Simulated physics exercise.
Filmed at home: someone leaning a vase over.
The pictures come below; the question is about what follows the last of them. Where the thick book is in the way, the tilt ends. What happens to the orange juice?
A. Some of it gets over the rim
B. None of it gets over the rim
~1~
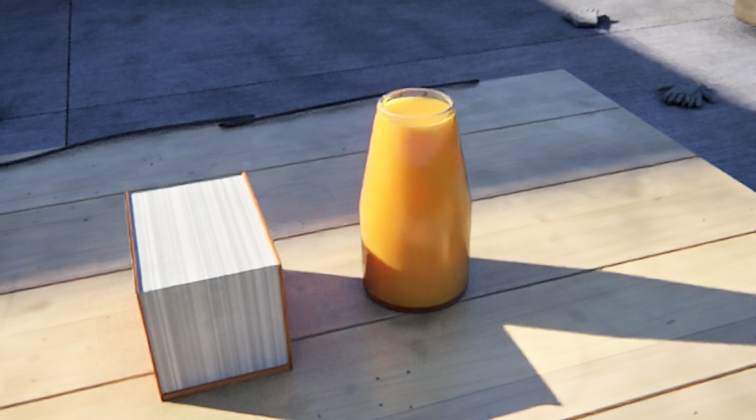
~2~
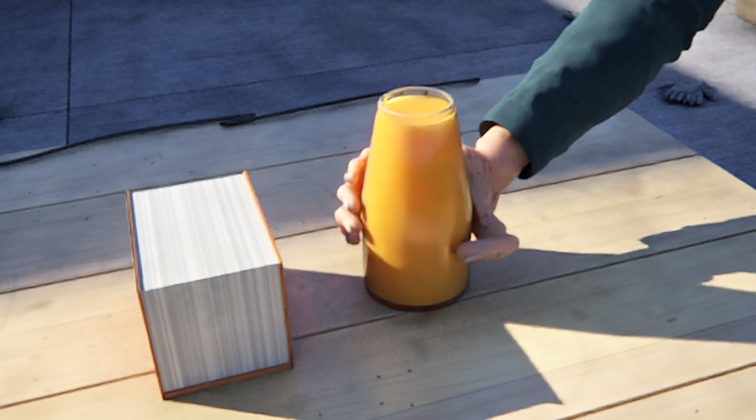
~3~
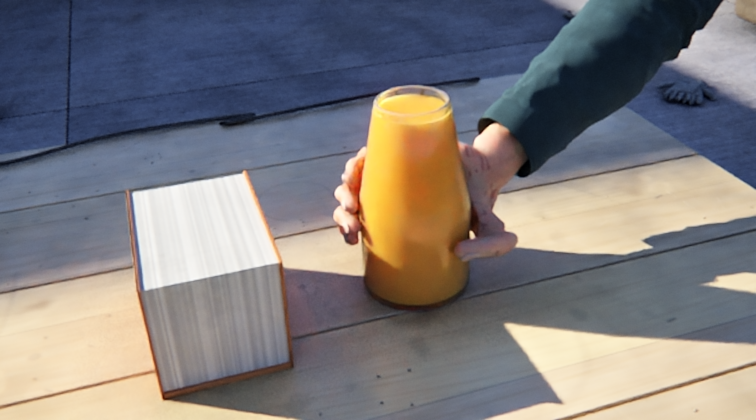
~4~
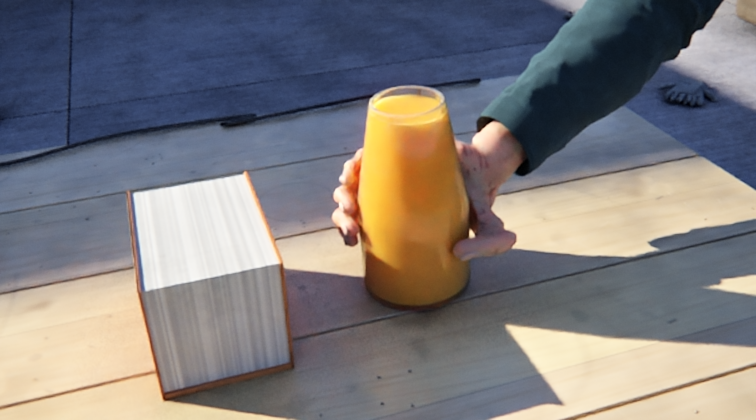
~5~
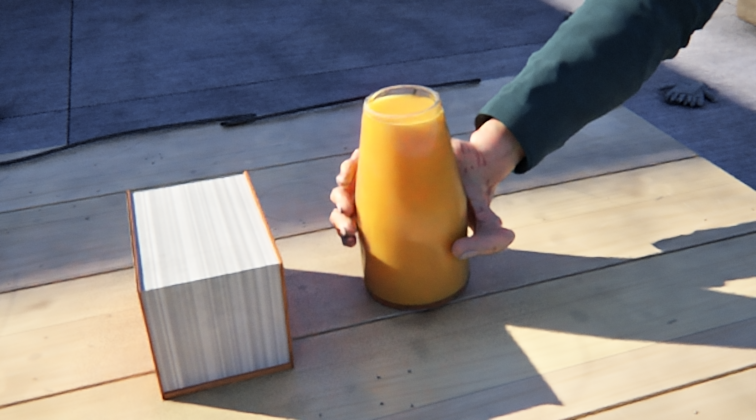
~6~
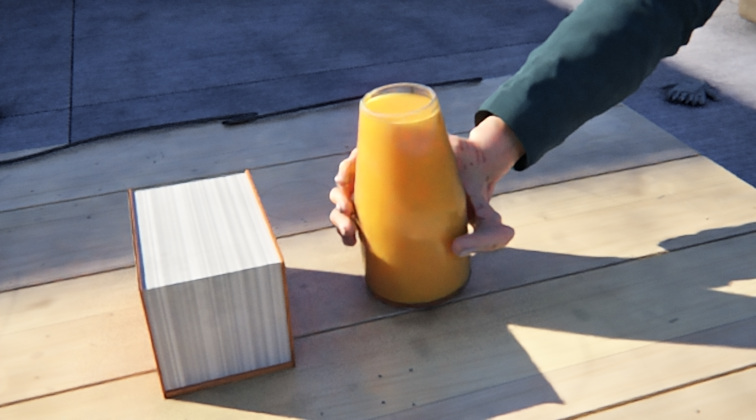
The answer is A.
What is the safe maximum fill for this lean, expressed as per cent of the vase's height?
Roughly 85 per cent.
Shortly, the vase leans by about 25°; it has lost some; all of the orange juice is inside.
Then, the vase leans by about 40°; it has lost some; nearly all of the orange juice is inside.
At the finish, the vase leans by about 45°, against the thick book; it has lost some; nearly all of the orange juice is inside.
